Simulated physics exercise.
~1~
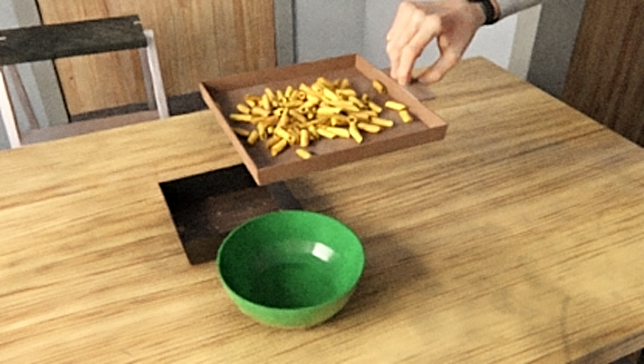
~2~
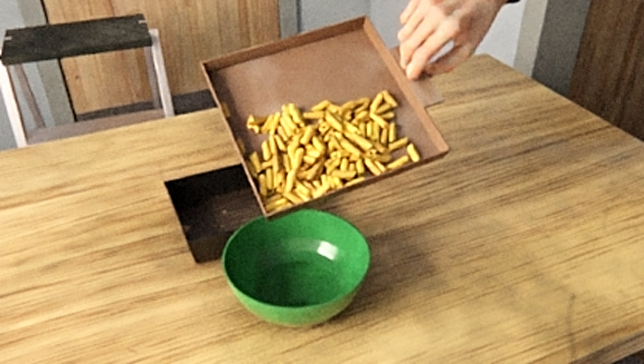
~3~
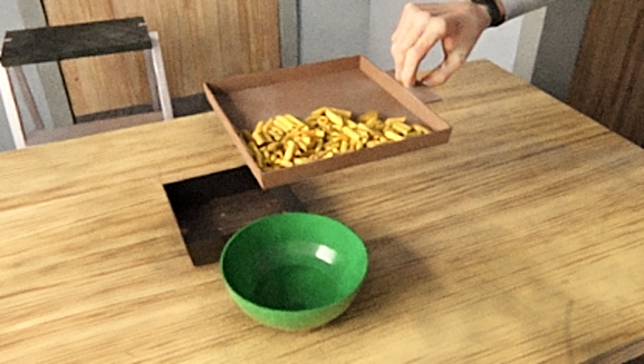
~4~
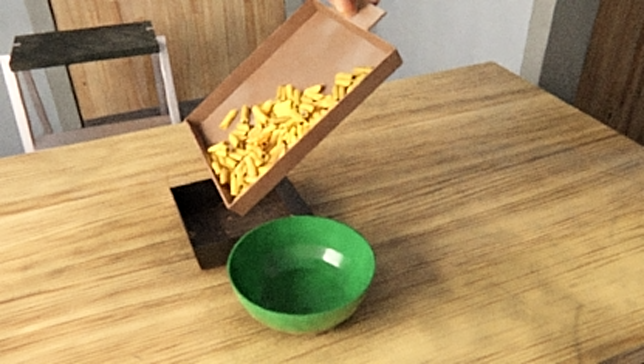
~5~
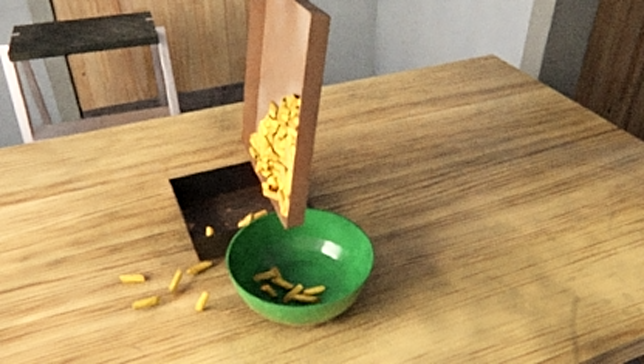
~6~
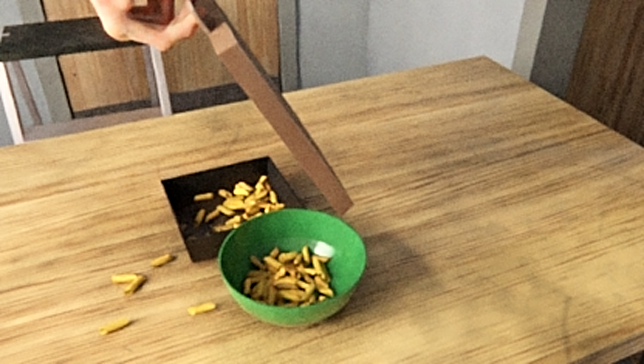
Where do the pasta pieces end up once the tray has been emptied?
Large shares of the pieces end up in both the green bowl and the black tin, while only a few lie outside them on the table.
